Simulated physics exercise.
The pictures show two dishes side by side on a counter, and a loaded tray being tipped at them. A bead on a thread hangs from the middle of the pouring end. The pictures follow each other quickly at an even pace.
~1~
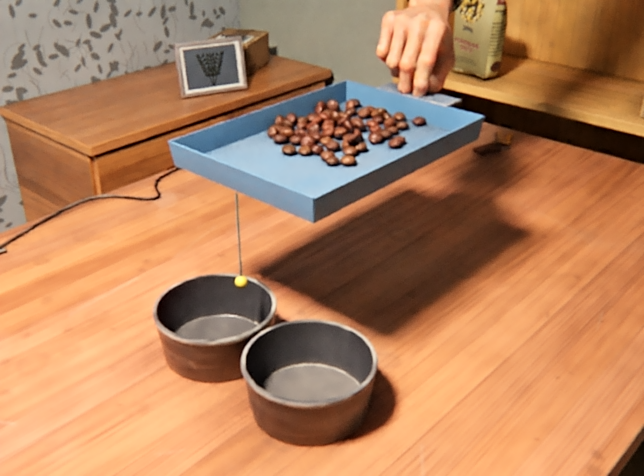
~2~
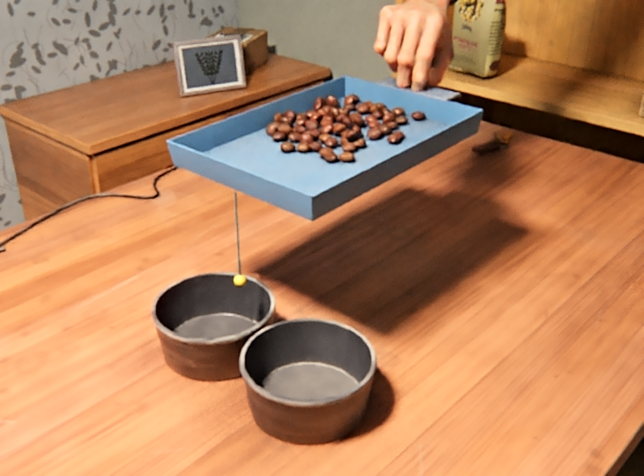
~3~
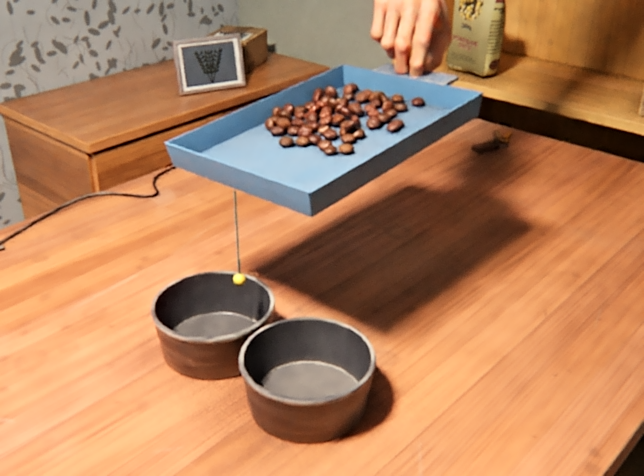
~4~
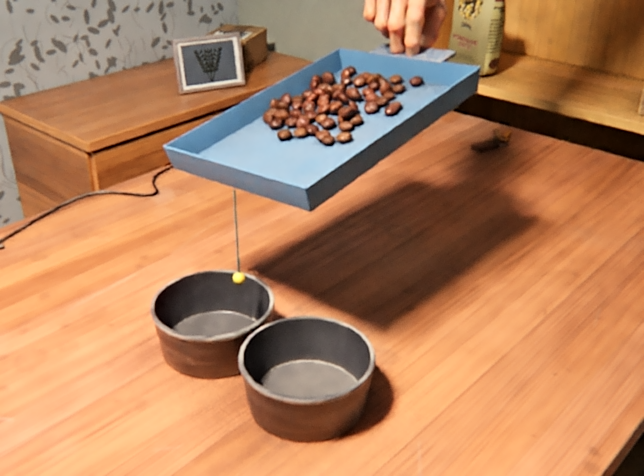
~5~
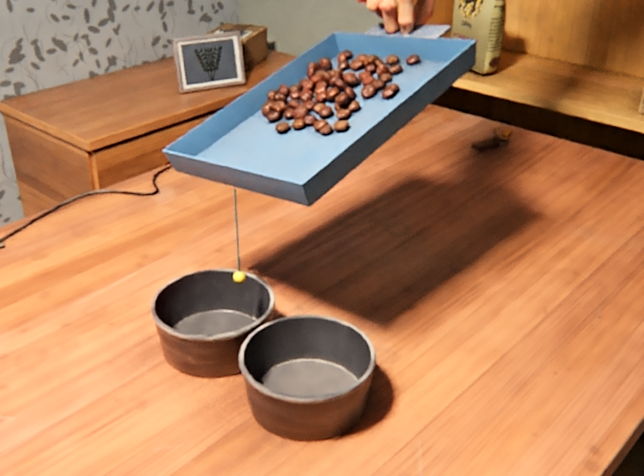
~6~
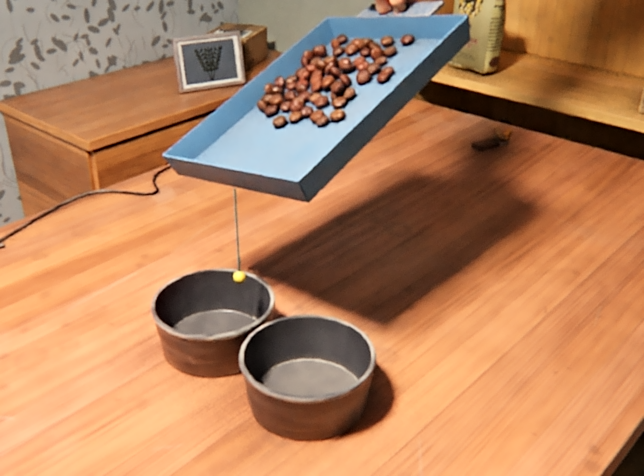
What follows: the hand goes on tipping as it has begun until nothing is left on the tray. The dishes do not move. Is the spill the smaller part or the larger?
Together they catch under half.
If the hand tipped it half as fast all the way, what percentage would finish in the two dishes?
It comes to 20 per cent or so.
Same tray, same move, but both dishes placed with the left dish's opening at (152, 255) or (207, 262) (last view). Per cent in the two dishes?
First some 80, then 70 per cent.
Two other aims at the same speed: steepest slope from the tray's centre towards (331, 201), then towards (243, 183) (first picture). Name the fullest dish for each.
One: The right one. Two: Left.
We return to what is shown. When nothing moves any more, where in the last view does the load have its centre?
Around (150, 314).
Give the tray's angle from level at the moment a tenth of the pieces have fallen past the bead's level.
Roughly 80°.
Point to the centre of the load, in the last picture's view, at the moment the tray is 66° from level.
Around (204, 145).
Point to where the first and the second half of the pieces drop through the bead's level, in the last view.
First near (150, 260), later near (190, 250).
Shortly afterwards, tray tipped steeply; the whole lot on the tray.
Next, tray tipped past a quarter turn; near a third on the tray; a little in the left dish; near half outside both; a little in the air.
Some moments later, tray tipped past a quarter turn; near a quarter in the left dish; the bulk outside both.
In the end, tray tipped past a quarter turn; none at all in the right dish; near a quarter in the left dish; the bulk outside both.
